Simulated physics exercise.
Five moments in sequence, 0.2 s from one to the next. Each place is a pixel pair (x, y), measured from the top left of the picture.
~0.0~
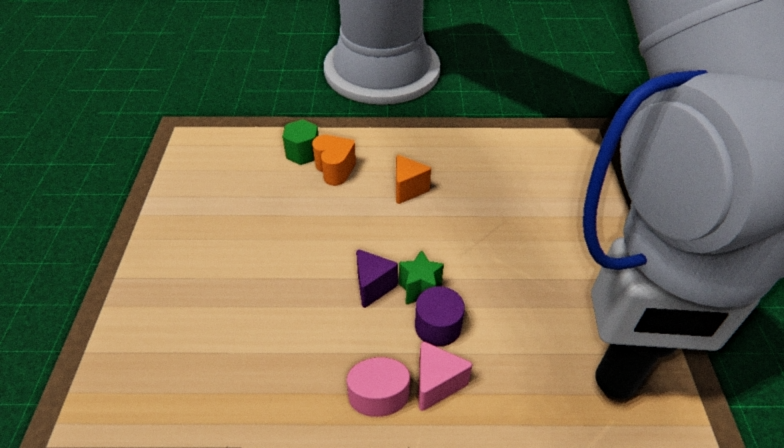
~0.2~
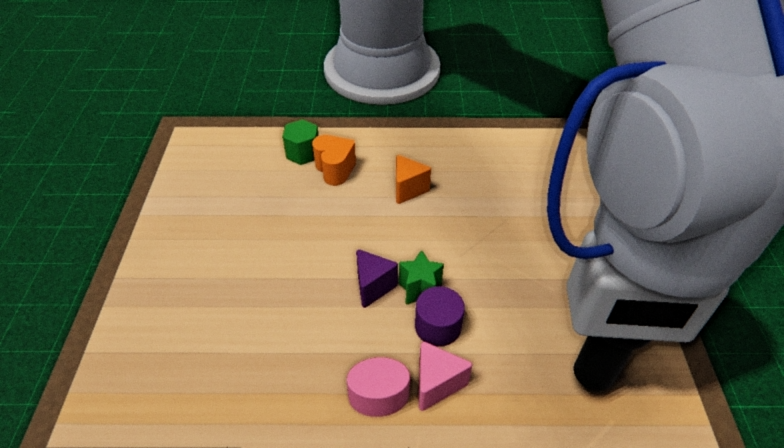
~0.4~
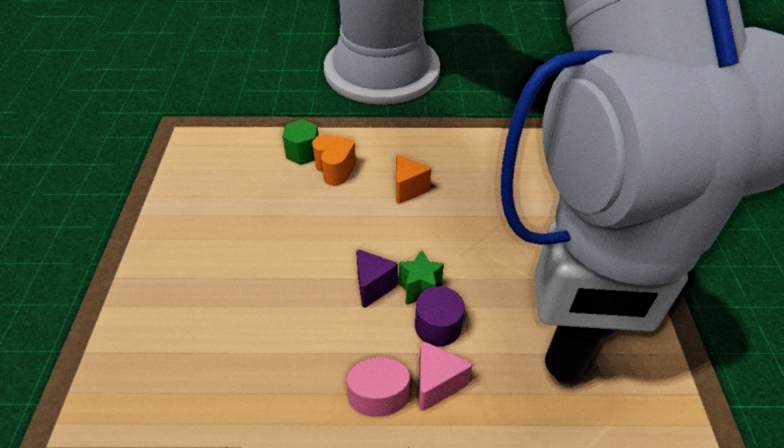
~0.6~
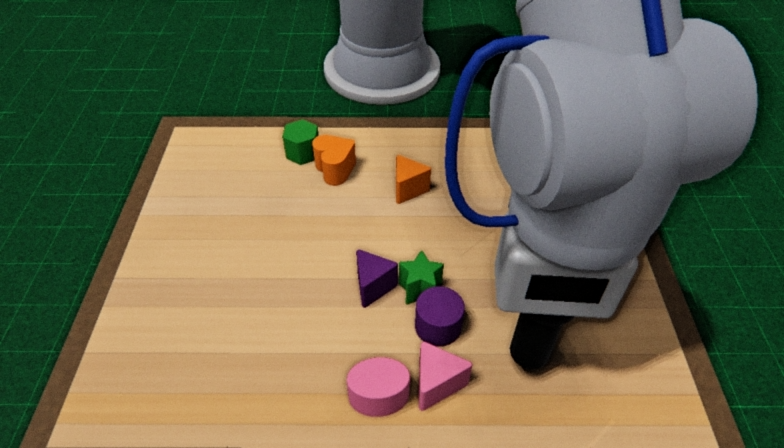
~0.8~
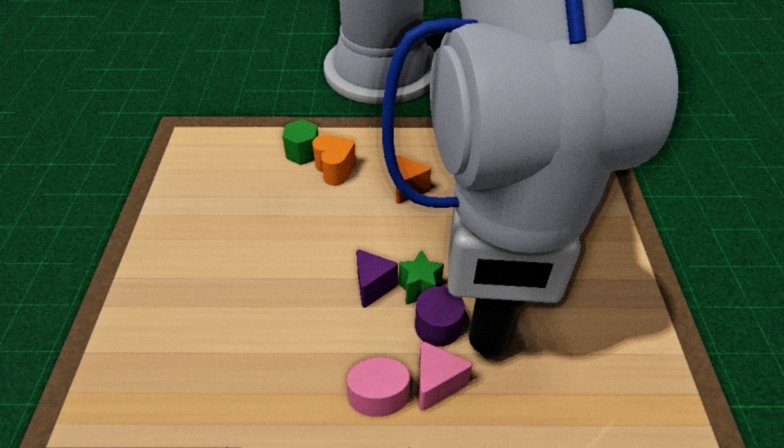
On a wooden board over a green floor, a grey robot arm sweeps its black tip leftward from the right side, nearing still coloured blocks.
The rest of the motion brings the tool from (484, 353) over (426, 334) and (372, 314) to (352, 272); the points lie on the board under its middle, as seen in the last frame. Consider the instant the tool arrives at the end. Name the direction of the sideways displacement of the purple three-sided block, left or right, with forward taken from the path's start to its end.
It goes toward the right-hand side.
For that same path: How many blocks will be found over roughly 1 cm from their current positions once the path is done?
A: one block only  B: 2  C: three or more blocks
Letter C.
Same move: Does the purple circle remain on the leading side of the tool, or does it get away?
It sits in front of the tool.
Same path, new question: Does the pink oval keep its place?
That would be a yes.
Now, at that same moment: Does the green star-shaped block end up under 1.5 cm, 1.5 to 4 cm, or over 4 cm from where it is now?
It slides somewhere between 1.5 and 4 cm.
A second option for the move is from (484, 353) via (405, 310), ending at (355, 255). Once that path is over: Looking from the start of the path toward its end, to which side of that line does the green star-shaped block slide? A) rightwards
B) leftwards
Letter A.
The first path, step by step. One third of the way, tool (426, 320); green star-shaped block (413, 253), turned 15° clockwise; purple circle (403, 283).
Two thirds of the way, tool (370, 298); purple three-sided block (344, 239), turned 20° anticlockwise; green star-shaped block (411, 247), turned 55° clockwise; purple circle (372, 258).
At the end, tool (350, 257); purple three-sided block (334, 222), turned 35° anticlockwise; pink oval not moved; green star-shaped block (413, 243), turned 80° clockwise; pink three-sided block not moved; purple circle (373, 225).
